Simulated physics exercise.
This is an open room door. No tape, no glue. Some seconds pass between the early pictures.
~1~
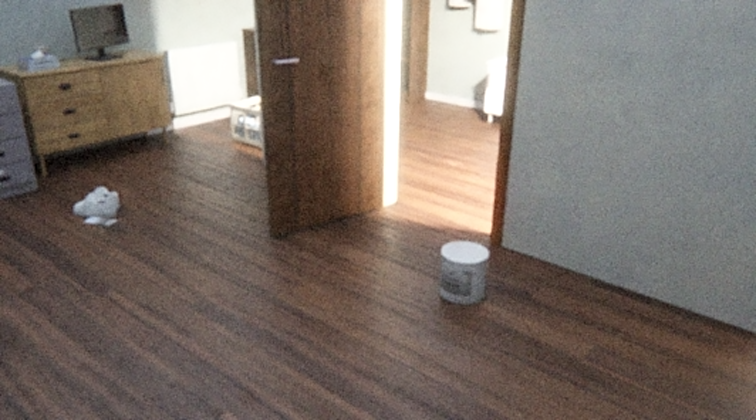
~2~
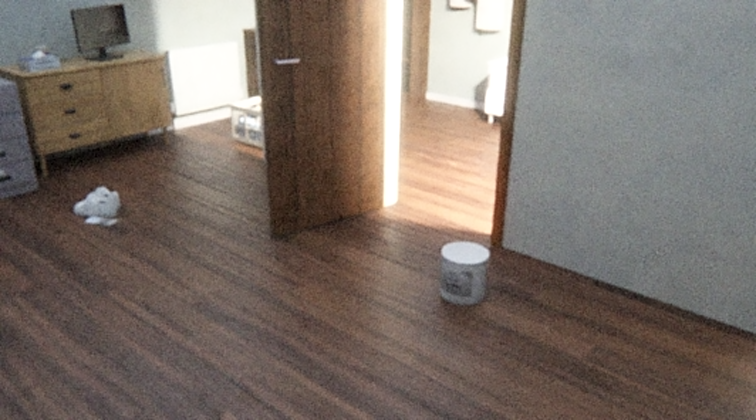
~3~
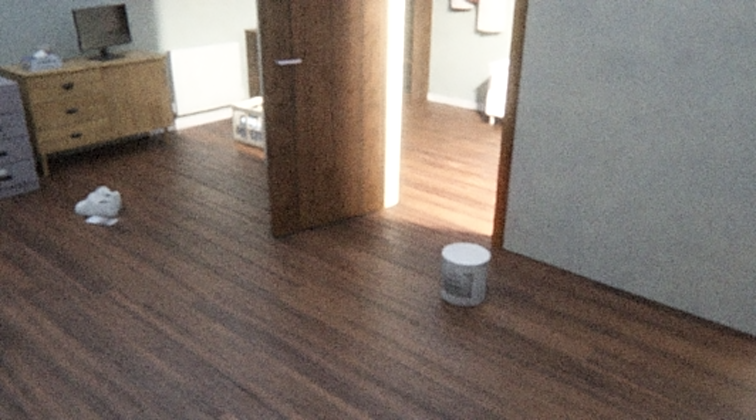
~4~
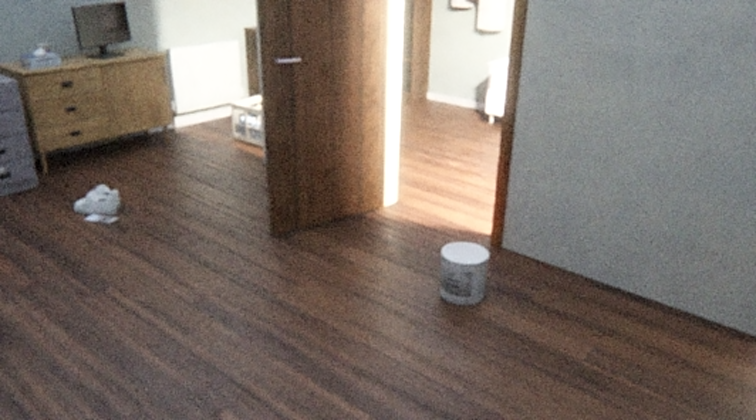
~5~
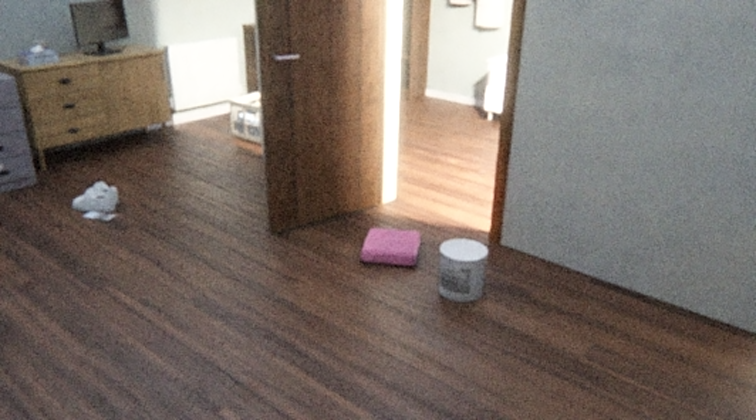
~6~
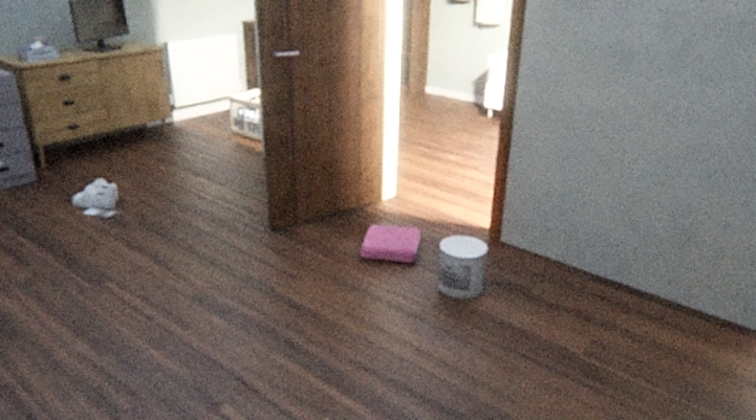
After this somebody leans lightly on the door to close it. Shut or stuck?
In the end the door stops short.
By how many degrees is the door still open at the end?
About 20°.
Then, 0.70 s later than the last frame, open by 75°.
Then, 1.10 s later than the last frame, open by 48°; pink cushion moved a little near (415, 244).
Then, 1.30 s later than the last frame, open by 36°; pink cushion moved about its own width near (443, 242).
Then, 1.50 s later than the last frame, open by 23°; pink cushion moved about its own width near (469, 237).
When it is over, open by 22°; moved from the start, pink cushion; white pail as before. End places, in pixels of the last picture, pink cushion near (471, 237).
